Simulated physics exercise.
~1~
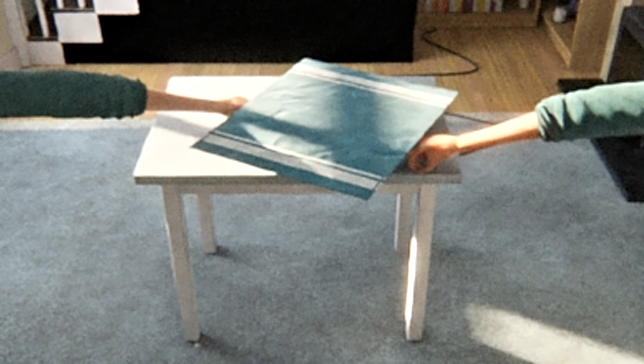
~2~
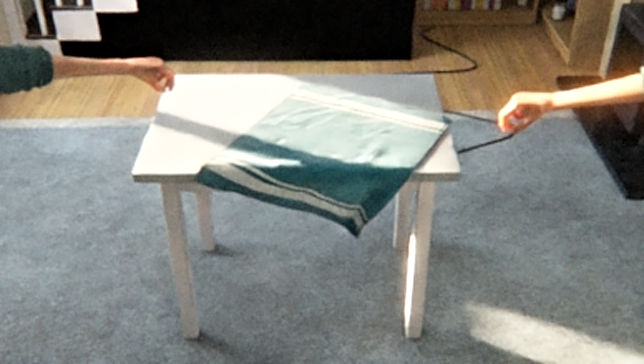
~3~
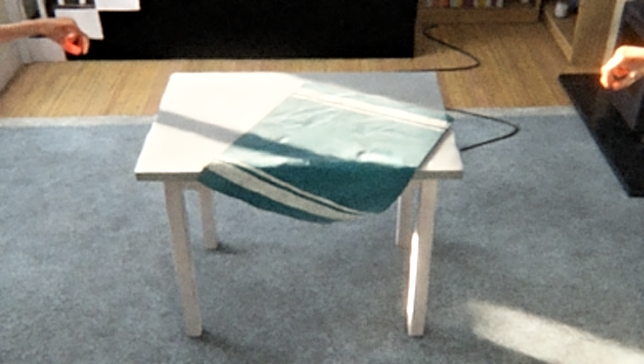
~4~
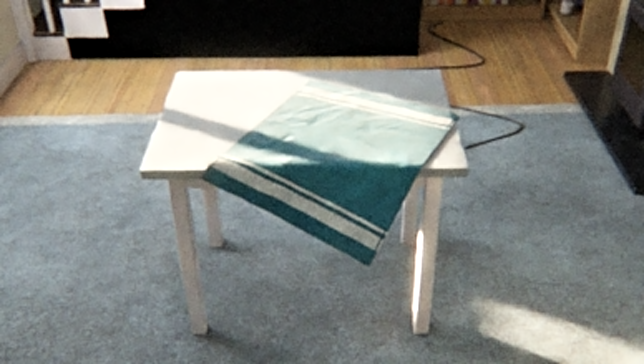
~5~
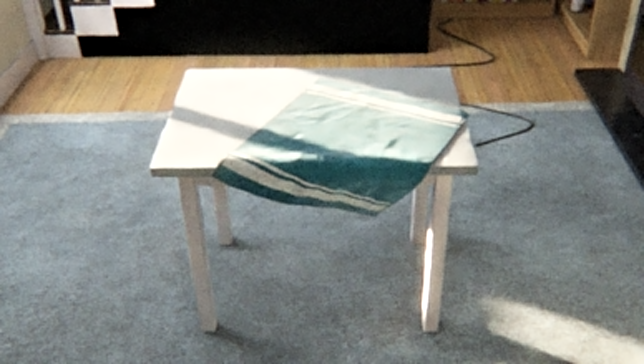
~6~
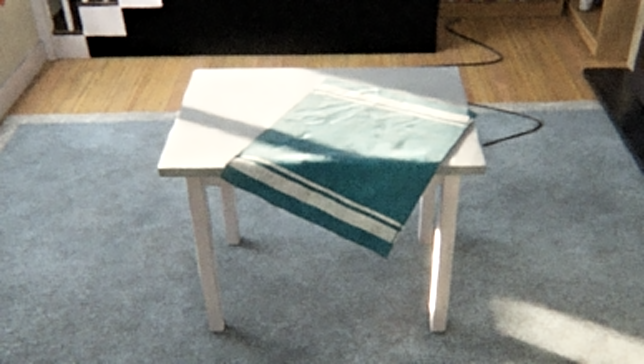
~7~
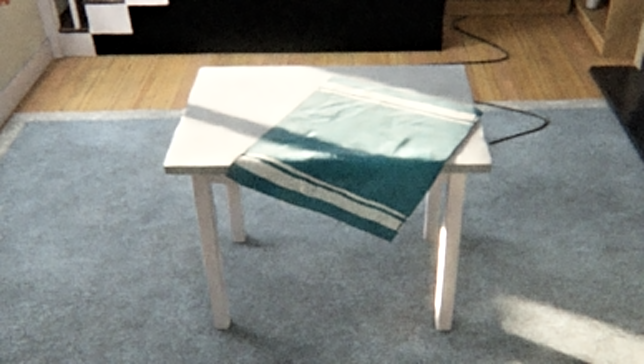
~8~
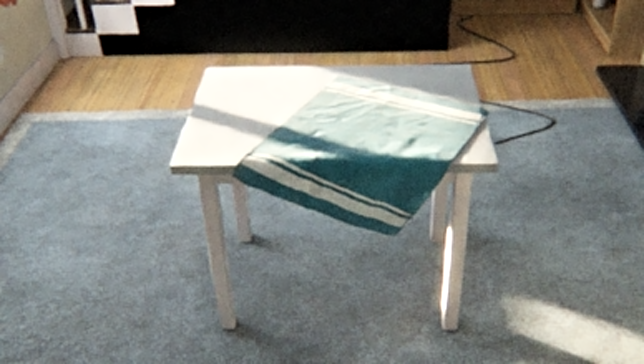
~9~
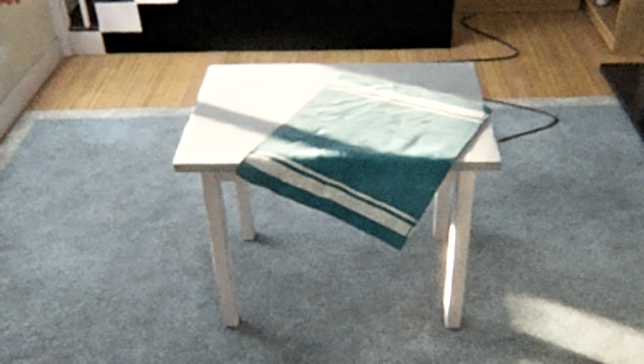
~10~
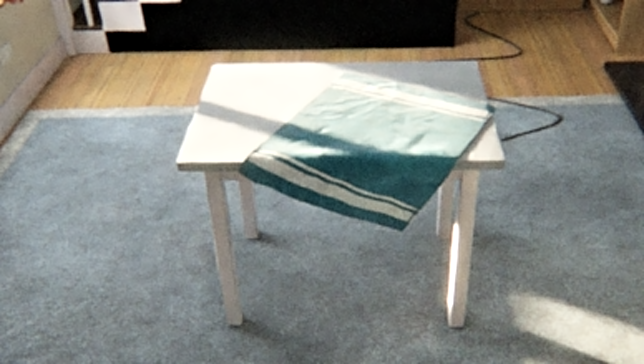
A teal cloth scarf with pale stripes is held by two hands in dark green sleeves above a small white table, which stands on a blue-grey carpet in a sunlit room, seen from the front and slightly above. The hands let go, and the scarf settles across the right part of the tabletop with one corner drooping over the front edge. The arms draw back to either side and leave the view. The hanging part flaps up and down as the view drifts slightly left, its swings growing smaller. At the end the scarf remains on the table, mostly on top, its corner still hanging over the front.
